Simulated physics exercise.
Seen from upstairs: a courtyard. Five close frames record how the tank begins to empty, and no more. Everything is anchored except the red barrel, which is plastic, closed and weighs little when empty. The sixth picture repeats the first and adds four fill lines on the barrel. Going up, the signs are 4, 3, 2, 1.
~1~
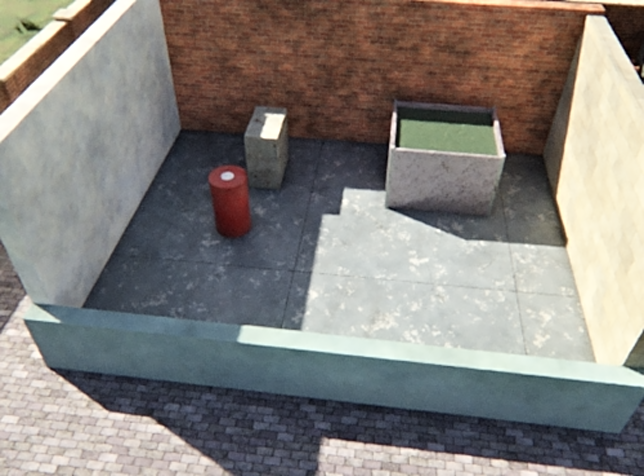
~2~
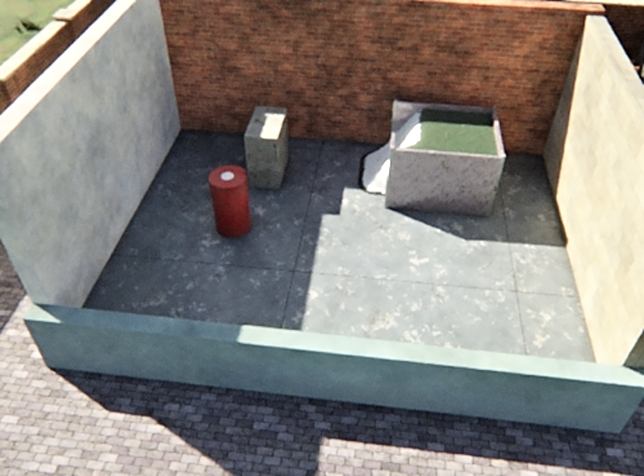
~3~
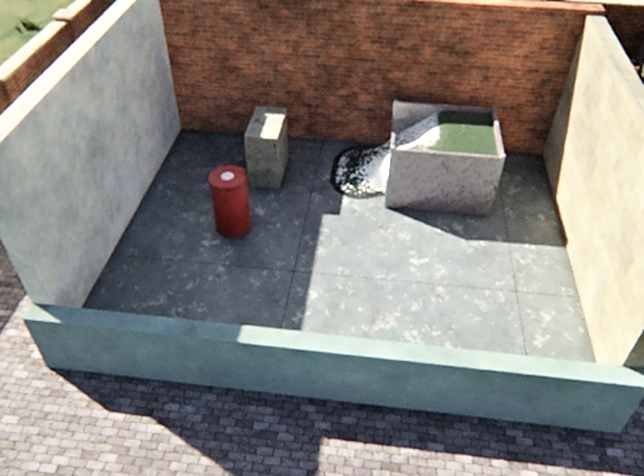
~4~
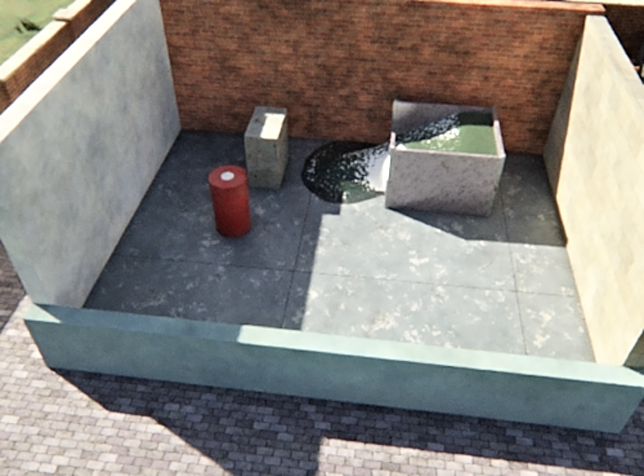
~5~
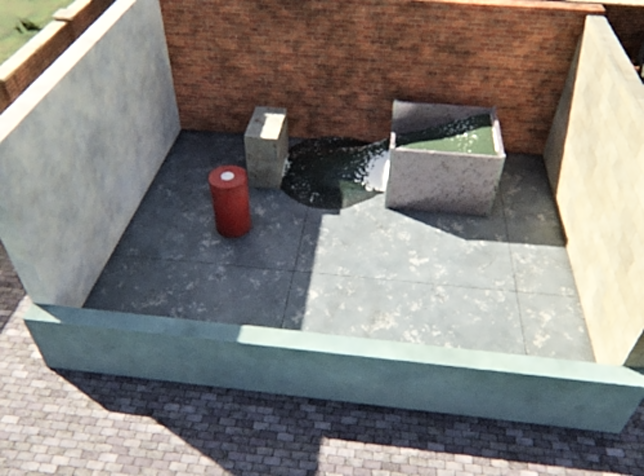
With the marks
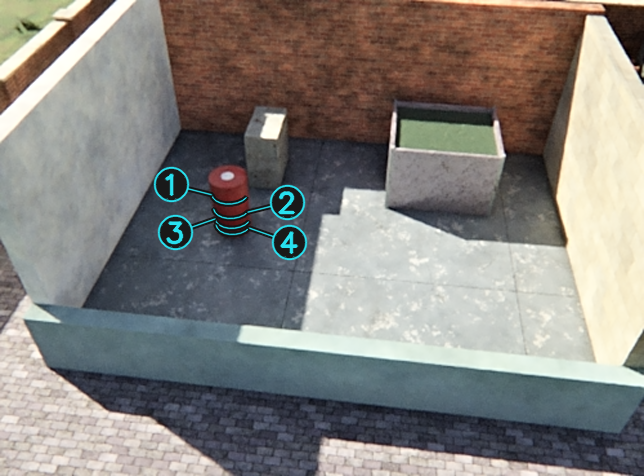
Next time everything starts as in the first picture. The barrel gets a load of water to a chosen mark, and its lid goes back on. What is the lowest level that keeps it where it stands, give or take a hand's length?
Choose 2.
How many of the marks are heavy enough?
Two.
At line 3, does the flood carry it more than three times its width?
No, it does not.
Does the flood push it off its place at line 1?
No, that is safe.
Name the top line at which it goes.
That is line 3.
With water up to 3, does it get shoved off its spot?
Yes, it does.
On the marked copy, 1 at (225, 203); 2 at (227, 218); 3 at (228, 228); 4 at (229, 234); from the bottom up 4, 3, 2, 1.
For line 1, it does not move.
For line 2, it does not move.
For line 3, it is pushed about its own width away.
For line 4, it is pushed about 6 times its own width away.
